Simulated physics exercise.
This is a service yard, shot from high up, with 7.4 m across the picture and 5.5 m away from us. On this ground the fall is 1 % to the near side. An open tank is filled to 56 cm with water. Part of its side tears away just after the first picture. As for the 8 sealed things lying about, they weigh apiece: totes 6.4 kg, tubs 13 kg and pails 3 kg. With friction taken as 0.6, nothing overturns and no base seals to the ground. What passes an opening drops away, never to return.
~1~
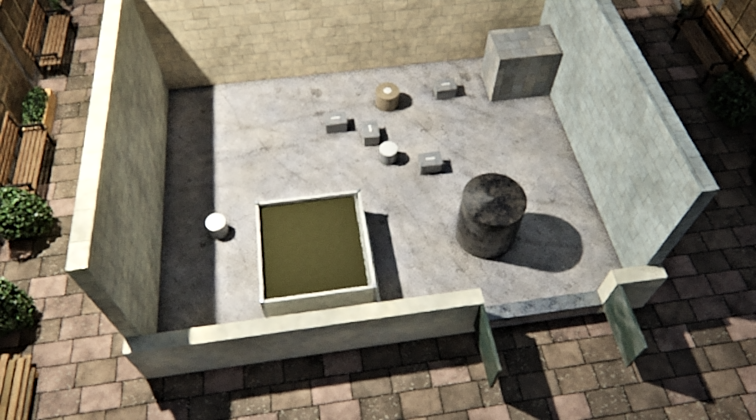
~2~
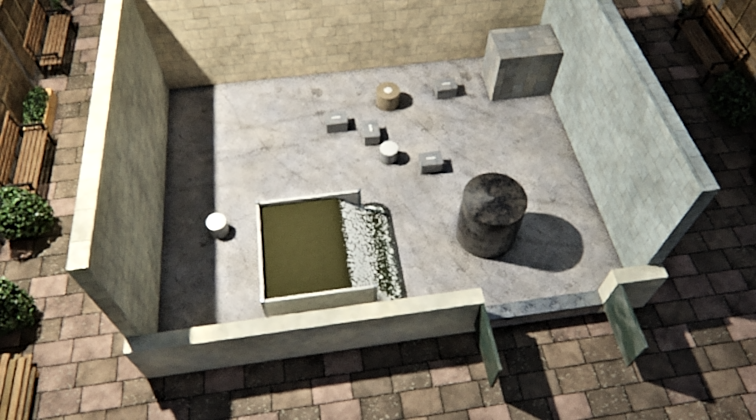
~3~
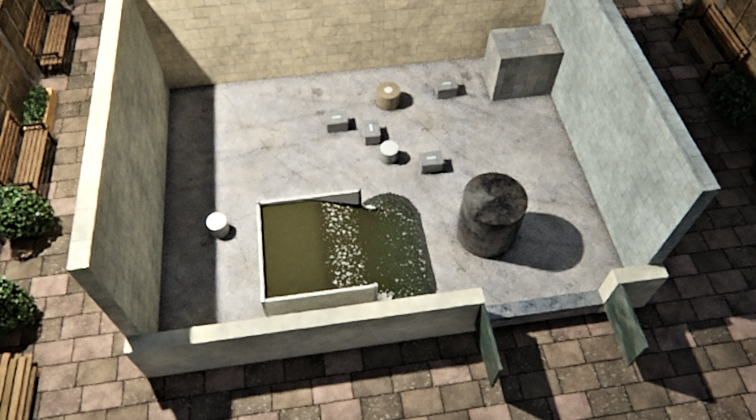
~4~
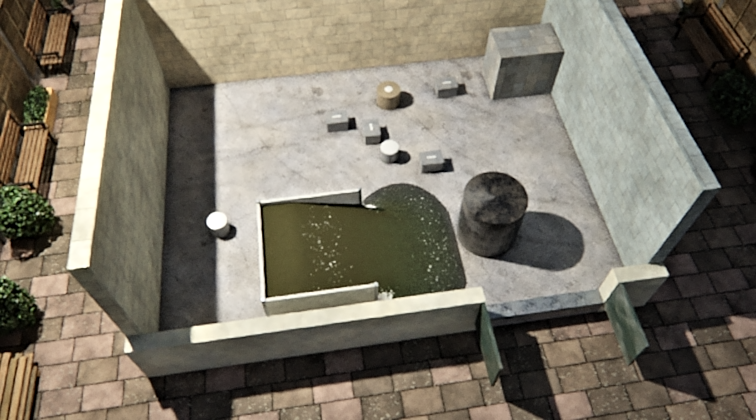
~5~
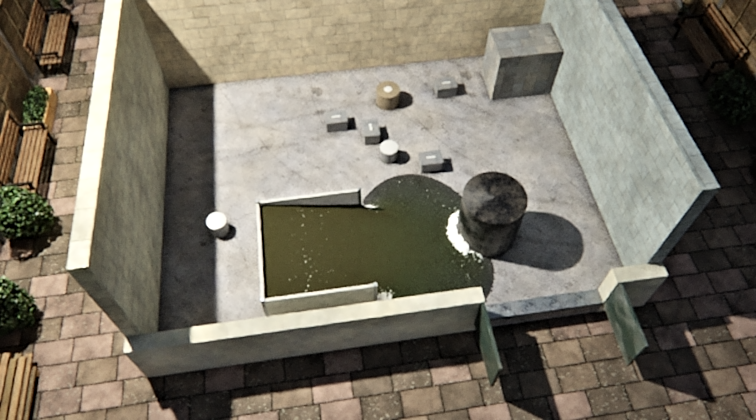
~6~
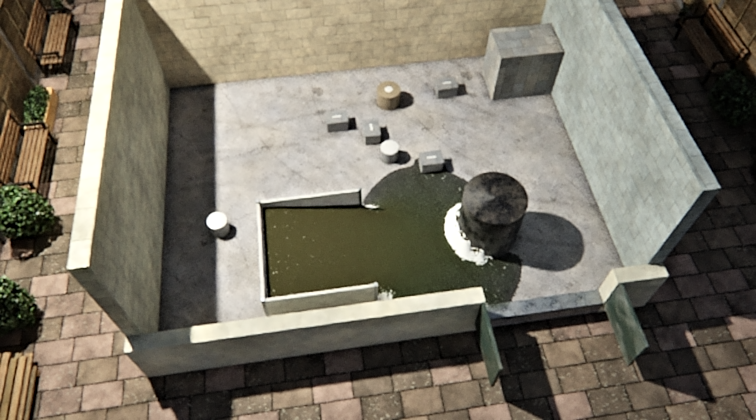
Murky green water burst through the right side of a square open tank in a walled yard, spread rightward across the grey floor, and foamed against a dark round drum that stayed put.
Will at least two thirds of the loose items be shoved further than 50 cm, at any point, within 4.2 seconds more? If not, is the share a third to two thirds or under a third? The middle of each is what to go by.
No, under a third.
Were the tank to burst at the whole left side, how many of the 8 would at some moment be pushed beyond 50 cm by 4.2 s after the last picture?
Then it comes to 1.
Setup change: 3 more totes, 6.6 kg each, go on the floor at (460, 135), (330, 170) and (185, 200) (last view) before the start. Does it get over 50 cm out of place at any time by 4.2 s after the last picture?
Order as given: Goes farther, stays inside it, stays inside it.
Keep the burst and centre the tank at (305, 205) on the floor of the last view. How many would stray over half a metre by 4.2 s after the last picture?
In that case the number is 4.
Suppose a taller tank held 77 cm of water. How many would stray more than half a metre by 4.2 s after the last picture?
Under that setup the answer is 3.
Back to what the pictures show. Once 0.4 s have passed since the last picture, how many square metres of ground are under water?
Flooded: Near 10.0 m2.
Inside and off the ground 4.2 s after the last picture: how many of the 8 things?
2.
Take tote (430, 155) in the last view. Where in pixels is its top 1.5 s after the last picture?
Position: Approx. (445, 119).
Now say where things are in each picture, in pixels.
A tote is out of sight; a tote at (335, 118) rests on the ground; 2.9 m2 under water; 0 of 8 have shifted, in the first frame.
A tote is out of sight; a tote at (336, 118), on the bottom; water covers 3.7 m2; 0 of 8 have shifted, in the second frame.
A tote is out of sight; a tote at (336, 117) rests on the ground; 4.9 m2 under water; 0 of 8 have shifted, in the third frame.
A tote is out of sight; a tote at (337, 117) rests on the ground; 6.1 m2 under water; 0 of 8 have shifted, in the fourth frame.
A tote is out of sight; a tote at (336, 117) rests on the ground; water covers 7.0 m2; 0 of 8 have shifted, in the fifth frame.
A tote is out of sight; a tote at (337, 117) rests on the ground; 7.9 m2 under water; 0 of 8 have shifted, in the sixth frame.
Then, 0.4 s after the last picture 0 of 8 are over 50 cm from their spots; 0 afloat.
Then, 1.5 s after the last picture 2 of 8 are over 50 cm from their spots; 0 afloat.
Then, 2.8 s after the last picture 2 of 8 are over 50 cm from their spots; 0 afloat.
Then, 4.2 s after the last picture 2 of 8 are over 50 cm from their spots, and 2 have been at some point; 2 afloat.
